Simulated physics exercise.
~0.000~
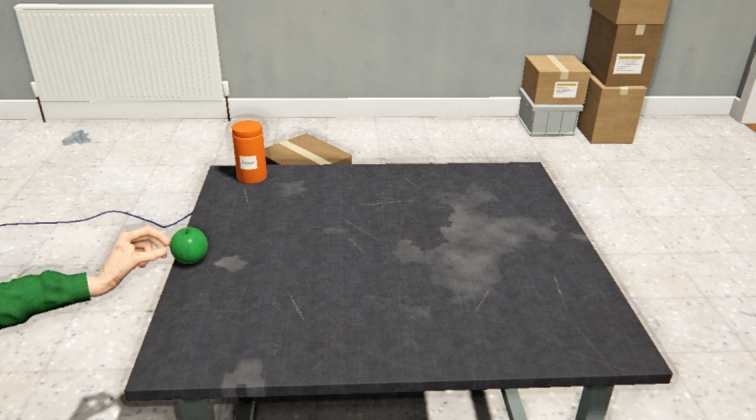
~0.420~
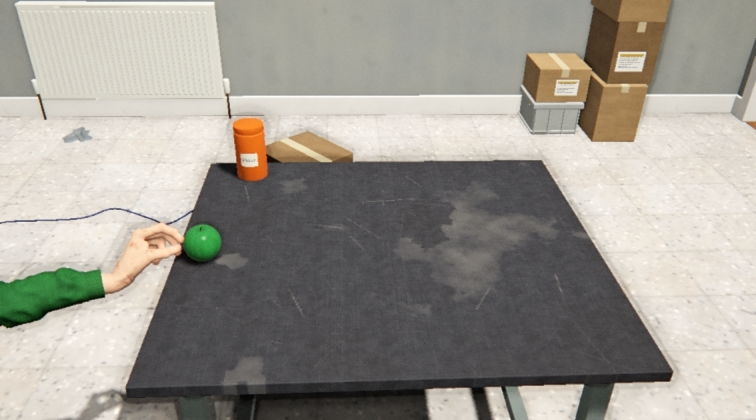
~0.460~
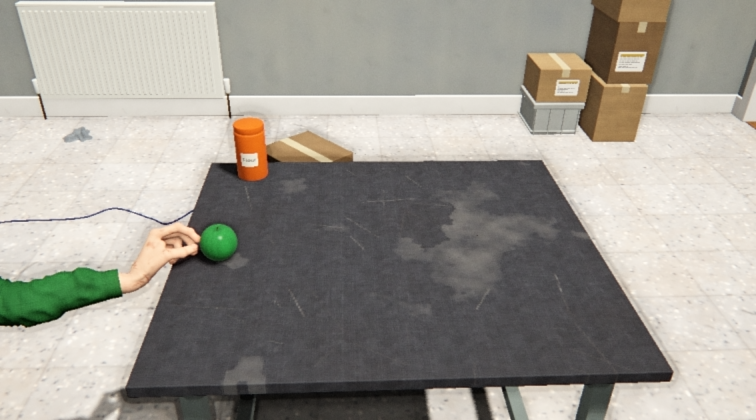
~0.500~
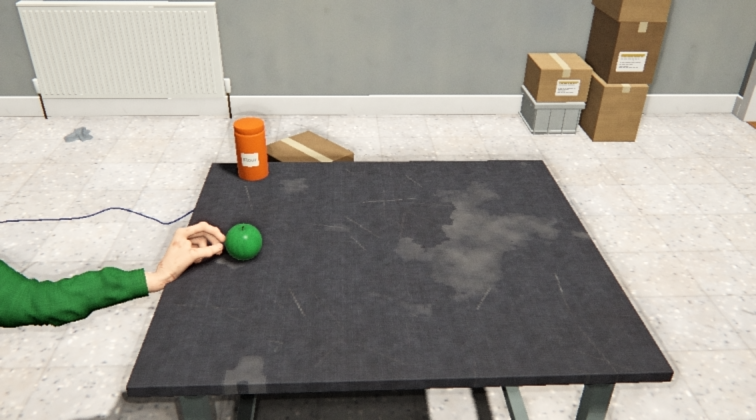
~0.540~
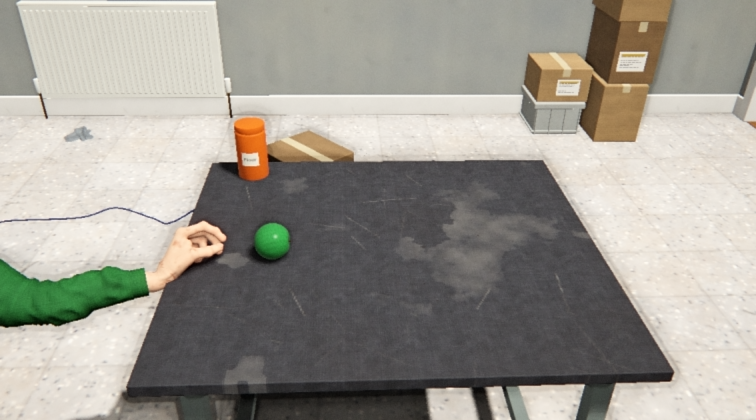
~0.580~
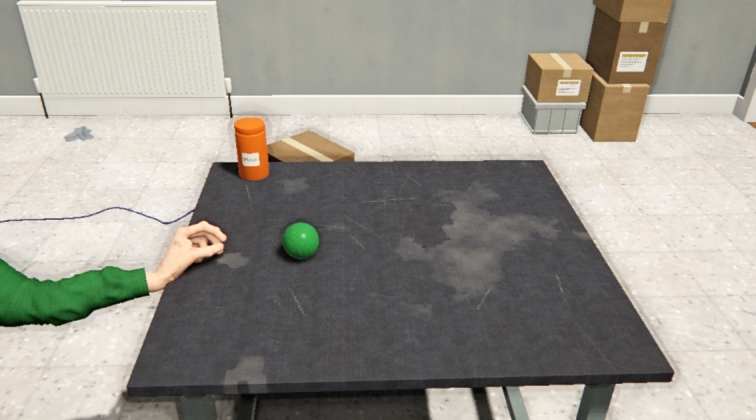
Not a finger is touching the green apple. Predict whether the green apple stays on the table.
It does not stay; it leaves the table.
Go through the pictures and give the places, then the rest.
Under the hand; green apple (189, 246), in the first picture.
Under the hand; green apple (202, 243), in the second picture.
Under the hand; green apple (218, 242), in the third picture.
Green apple (243, 242), in the fourth picture.
Green apple (273, 241) displaced about its own width, in the fifth picture.
Green apple (301, 241) displaced about its own width, in the sixth picture.
Around 0.88 s, green apple displaced well along near (496, 238).
Around 1.28 s, green apple now off the table.
Finally (1.6 s), off the table, green apple.
